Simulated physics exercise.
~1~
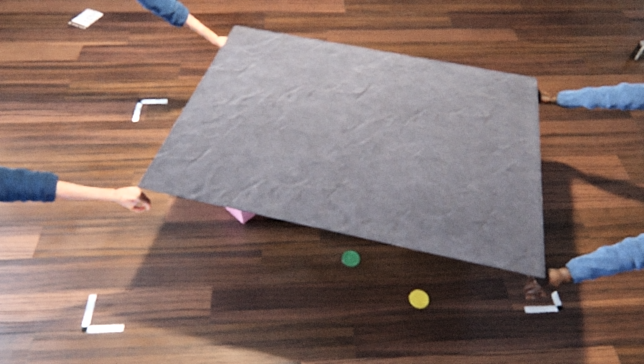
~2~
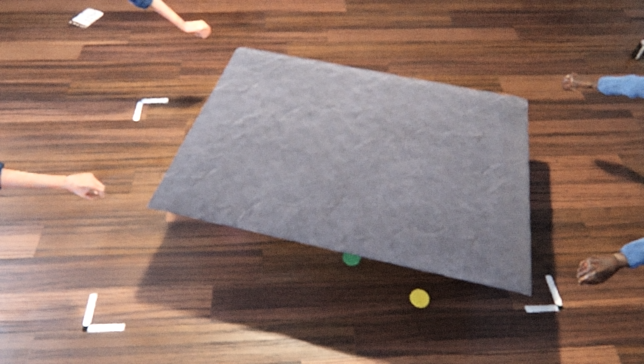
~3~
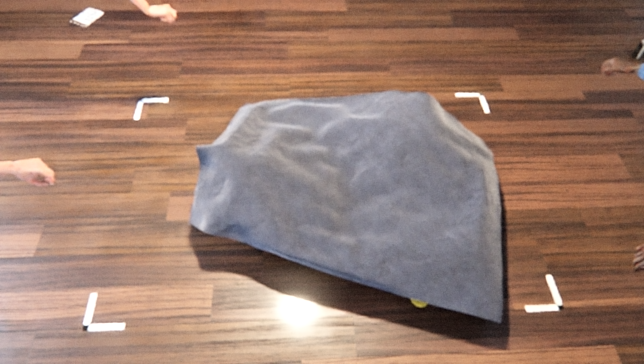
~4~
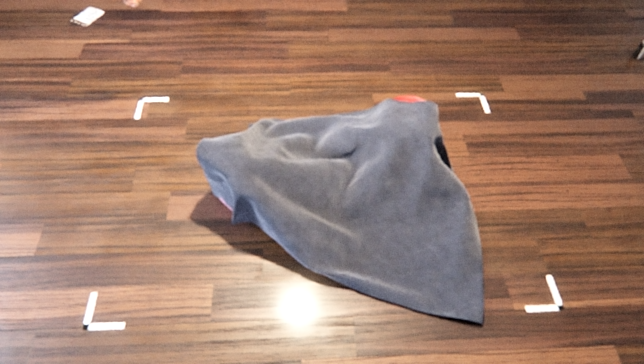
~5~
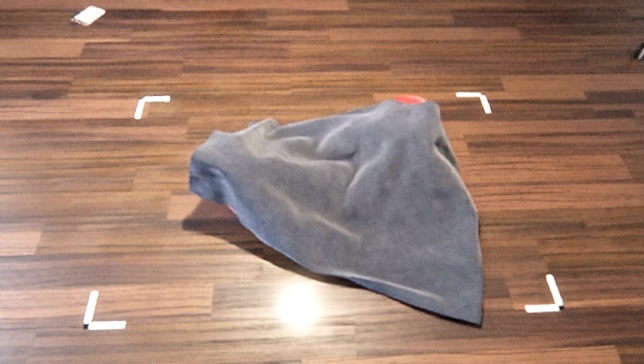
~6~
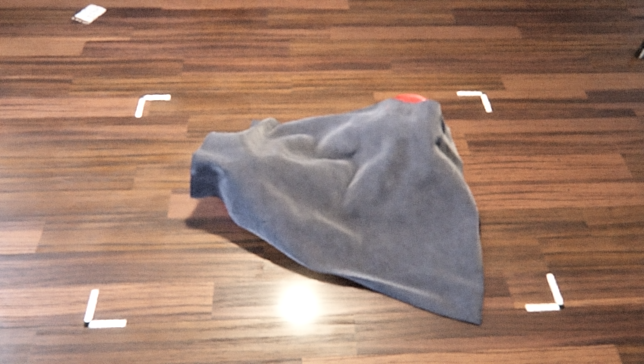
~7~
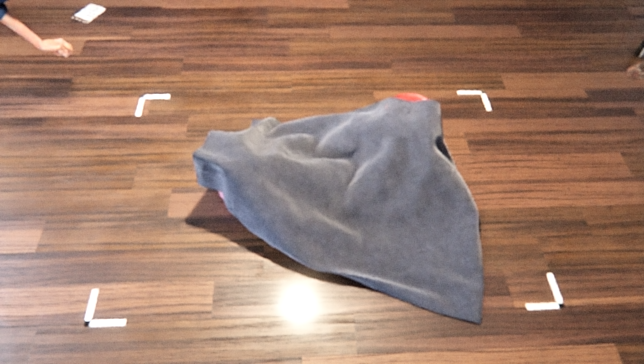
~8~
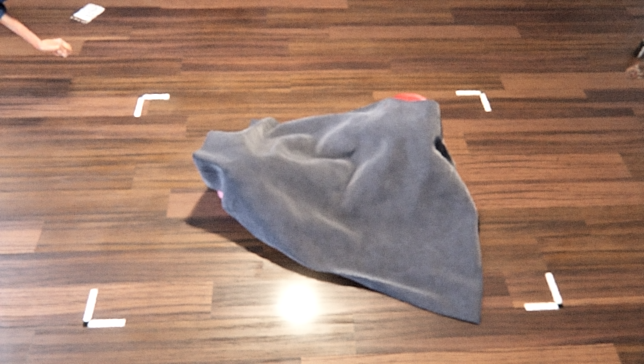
Grey blanket held level by hands at its corners, dropping onto a wooden floor and settling in a draped, peaked heap.
